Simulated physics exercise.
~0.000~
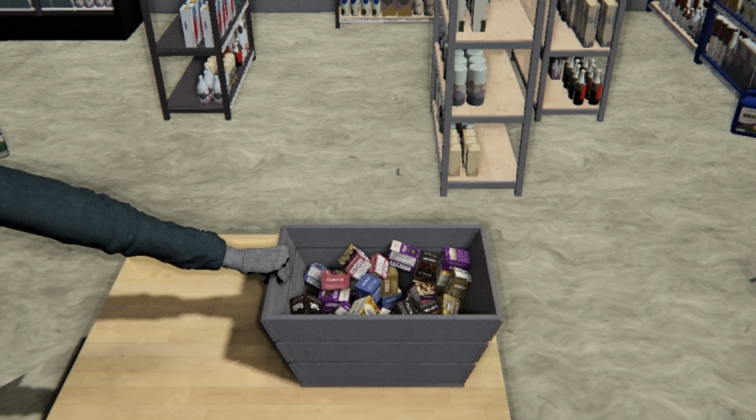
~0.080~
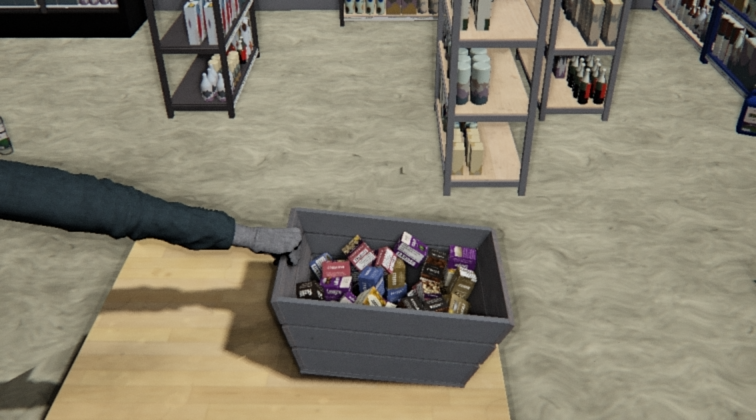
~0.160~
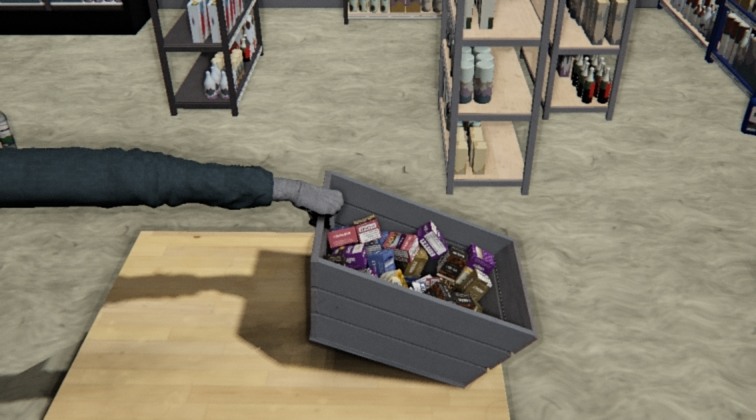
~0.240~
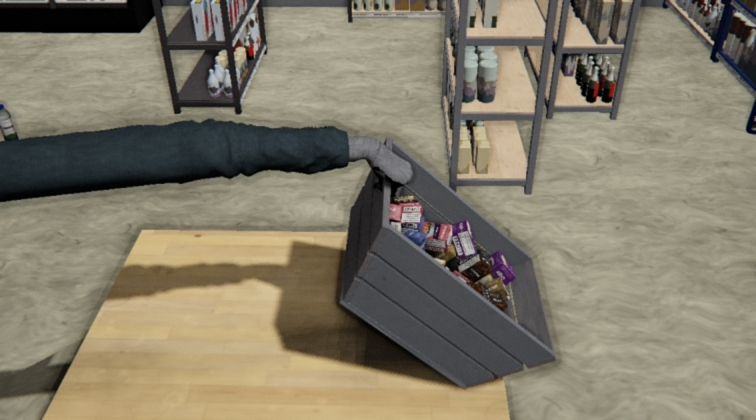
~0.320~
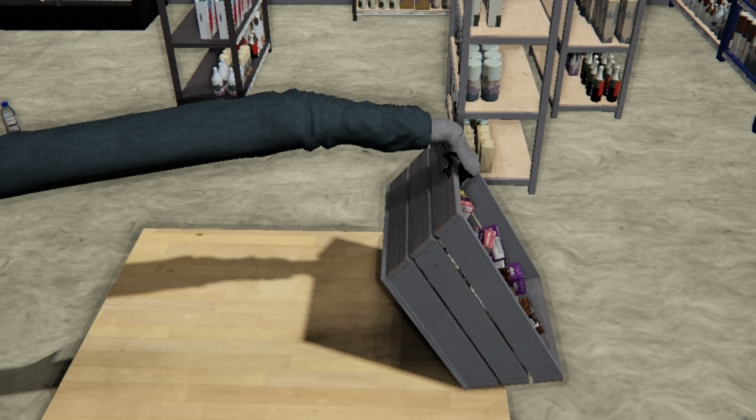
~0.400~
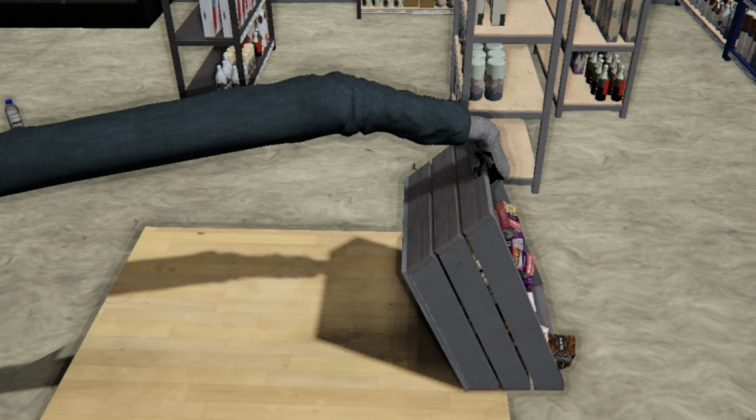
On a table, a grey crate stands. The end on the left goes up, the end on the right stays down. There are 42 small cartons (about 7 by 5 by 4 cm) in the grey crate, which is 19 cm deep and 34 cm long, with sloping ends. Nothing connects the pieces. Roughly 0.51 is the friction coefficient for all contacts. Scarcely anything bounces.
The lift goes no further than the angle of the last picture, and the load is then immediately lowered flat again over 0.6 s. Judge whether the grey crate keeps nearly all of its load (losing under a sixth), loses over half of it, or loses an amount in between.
It loses an in-between amount.
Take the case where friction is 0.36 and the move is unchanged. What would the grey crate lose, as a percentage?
Then the grey crate sheds 40 per cent of its load.
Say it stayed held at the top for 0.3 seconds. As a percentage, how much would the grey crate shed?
Grey crate: 40%.
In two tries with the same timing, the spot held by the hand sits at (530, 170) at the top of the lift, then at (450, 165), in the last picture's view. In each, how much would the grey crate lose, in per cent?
Grey crate: 60 %, then 10 %.
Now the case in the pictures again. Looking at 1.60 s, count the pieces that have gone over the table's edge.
I'd estimate some 16 at that moment.
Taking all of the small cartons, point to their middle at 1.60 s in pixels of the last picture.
They're centred near (448, 330).
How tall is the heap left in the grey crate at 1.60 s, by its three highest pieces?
18 cm, more or less.
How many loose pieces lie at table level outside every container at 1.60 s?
Piece count: Roughly 0.
After 0.59 s, tilt 51°; the grey crate is down by 7 of 42.
After 0.83 s, tilt 13°; the grey crate is down by 15 of 42.
After 1.17 s, tilt 0°; the grey crate is down by 15 of 42.
Final count (at 1.60 s), the grey crate is down by 15 of 42. Asked share, 15 of 42, 36 per cent.
